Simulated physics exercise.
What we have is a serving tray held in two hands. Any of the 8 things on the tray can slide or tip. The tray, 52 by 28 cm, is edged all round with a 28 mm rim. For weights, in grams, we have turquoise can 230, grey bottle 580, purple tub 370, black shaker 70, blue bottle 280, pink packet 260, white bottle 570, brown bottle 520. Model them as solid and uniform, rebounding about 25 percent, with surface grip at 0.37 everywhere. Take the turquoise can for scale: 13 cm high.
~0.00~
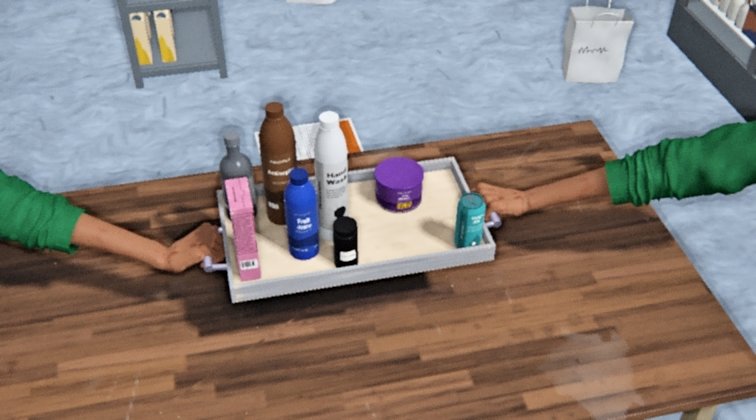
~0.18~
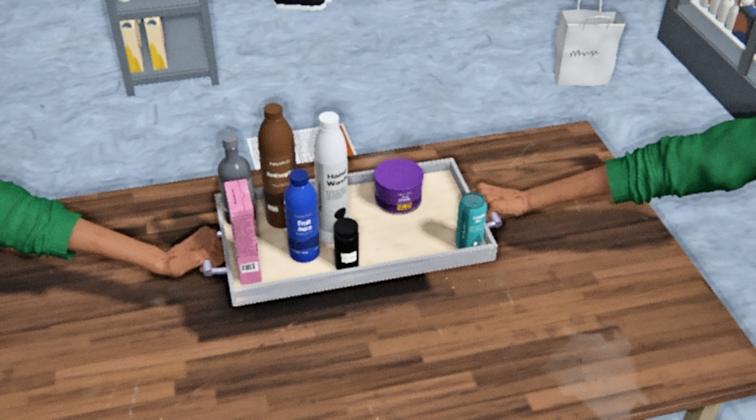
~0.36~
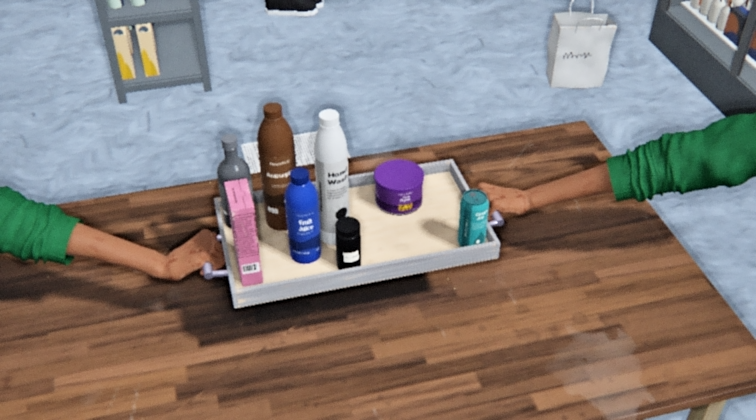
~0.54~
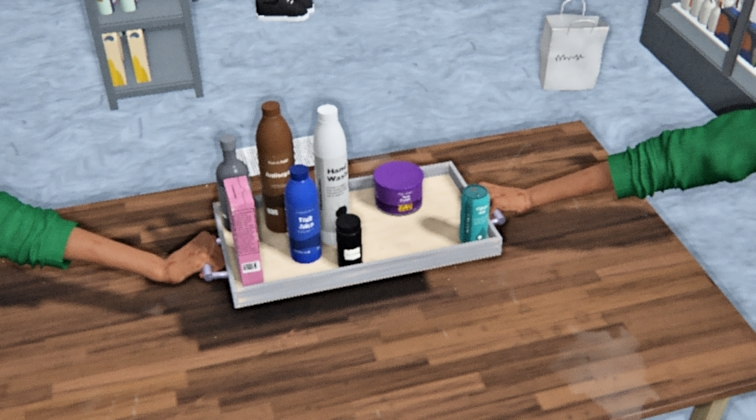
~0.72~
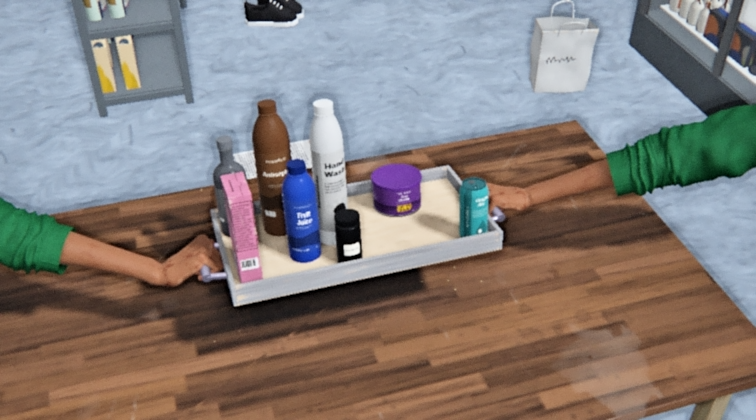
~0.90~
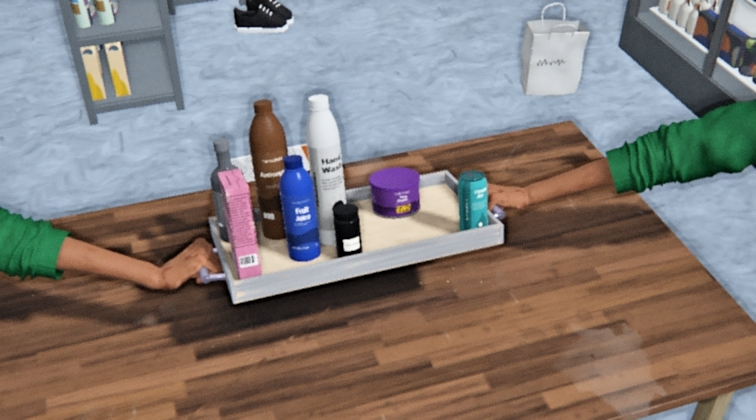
At first, two hands in green sleeves hold a white-rimmed tray of bottles, a purple tub, a pink packet and a turquoise can level above a wooden table. The hands then gradually tilt the tray, its far edge dipping, while the items stay standing in nearly the same places on it.
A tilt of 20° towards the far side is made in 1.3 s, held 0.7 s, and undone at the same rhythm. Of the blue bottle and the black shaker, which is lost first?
The first of the two.
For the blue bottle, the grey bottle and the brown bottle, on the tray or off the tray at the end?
Outcome: The blue bottle remains on its support; the grey bottle departs its support; the brown bottle departs its support.
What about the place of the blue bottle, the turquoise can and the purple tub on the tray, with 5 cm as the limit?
Blue bottle: Is displaced; turquoise can: Remains in place; purple tub: Remains in place.
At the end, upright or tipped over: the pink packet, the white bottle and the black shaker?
Final state - pink packet: Remains on its base; white bottle: Goes over; black shaker: Remains on its base.
Around 1.70 s, tray tilted 20°, far edge down; white bottle and brown bottle now off the tray; blue bottle tipped 65° against what carries it near (288, 200); grey bottle tipped 17° against what carries it.
Around 2.30 s, tray tilted 19°, far edge down; grey bottle now off the tray; blue bottle on its side near (331, 199).
Finally (5.0 s), off the tray, grey bottle, white bottle and brown bottle; on their side or leaning hard on the tray, blue bottle; the other 4 still in place (within 5 cm). Final places as that camera would see them, blue bottle near (357, 191), black shaker near (350, 248). Blue bottle went at 1.62 s; black shaker was never lost.
